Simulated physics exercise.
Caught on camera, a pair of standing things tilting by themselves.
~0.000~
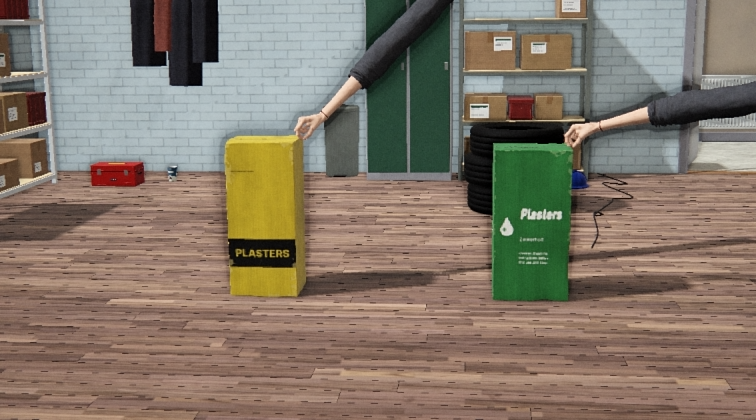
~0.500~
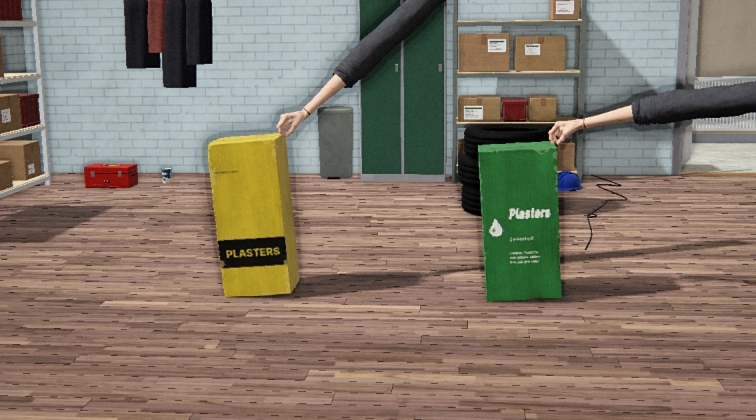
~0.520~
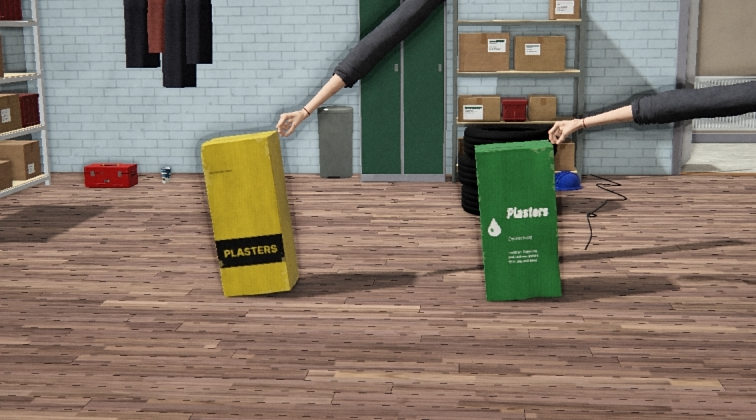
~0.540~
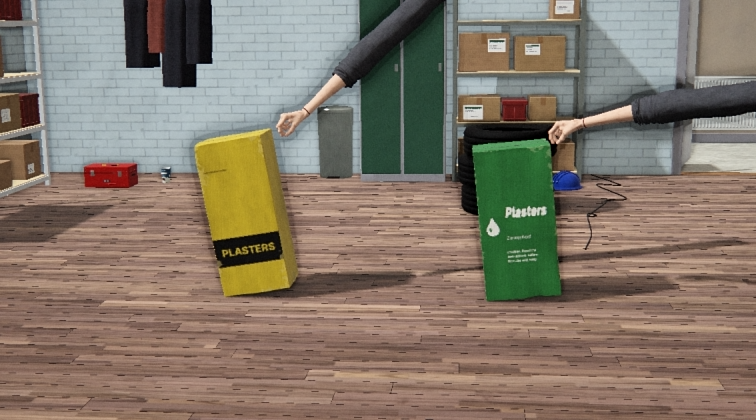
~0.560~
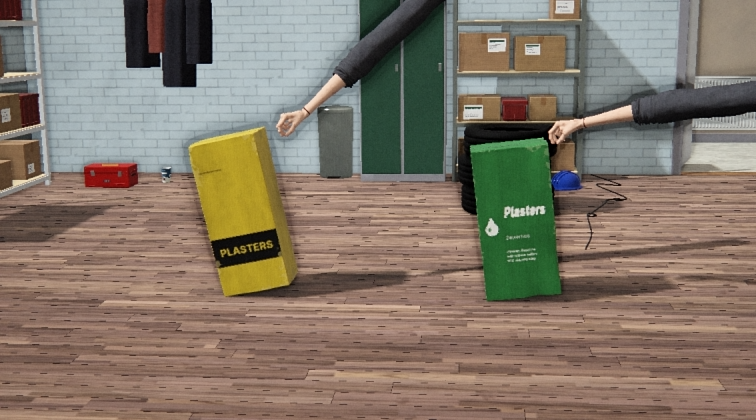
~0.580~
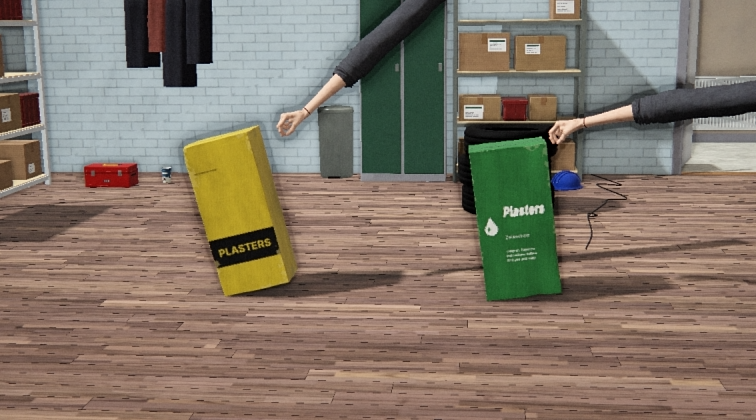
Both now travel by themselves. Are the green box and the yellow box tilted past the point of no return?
In the end the green box rocks back upright and the yellow box falls over.
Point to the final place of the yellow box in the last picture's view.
Around (152, 257).
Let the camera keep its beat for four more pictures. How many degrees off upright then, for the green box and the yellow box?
Then 8° and 20°.
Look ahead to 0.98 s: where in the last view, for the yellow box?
Around (177, 227).
By 0.80 s, green box 6° off upright near (517, 219); yellow box 36° off upright near (210, 211).
By 0.98 s, green box 3° off upright near (529, 220); yellow box 63° off upright near (177, 227).
When it is over (1.9 s), the green box returns to its base, near (525, 222); the yellow box goes down on its side, near (151, 257).
